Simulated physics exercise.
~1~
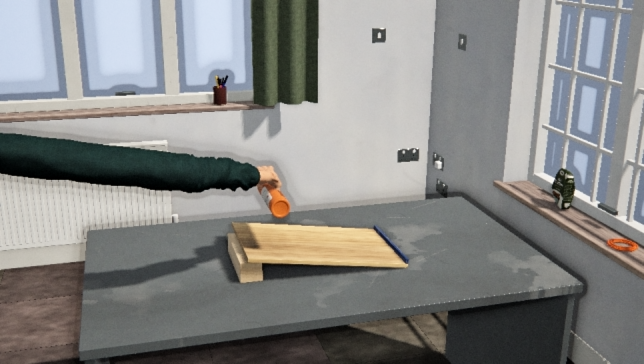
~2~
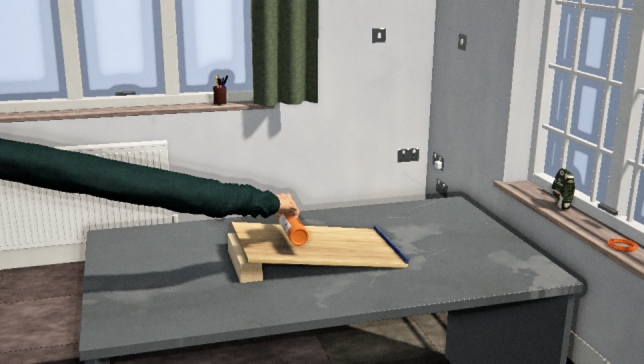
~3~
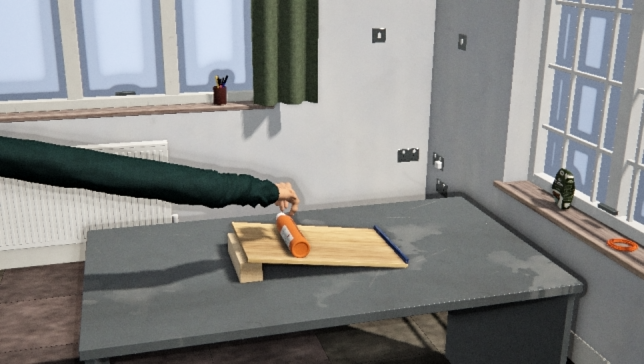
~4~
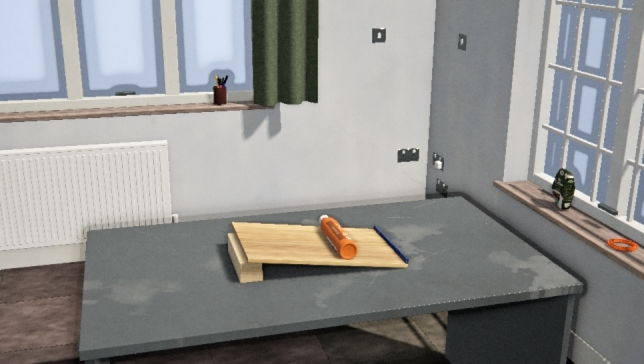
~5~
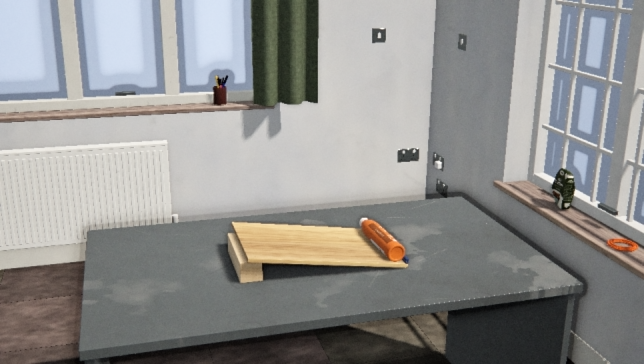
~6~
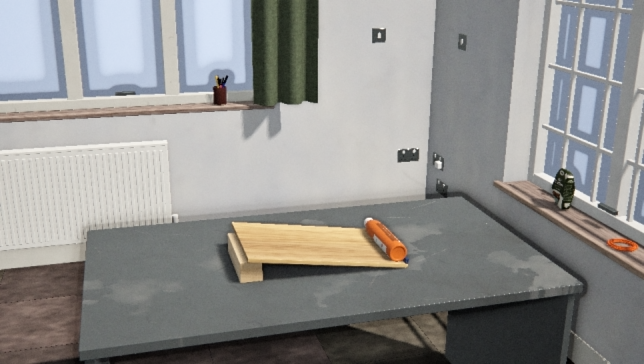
In a room with a grey table, a dark-sleeved arm lowered an orange bottle onto a sloping wooden board and let go. The bottle rolled down to the right and came to rest on its side at the board's low end.
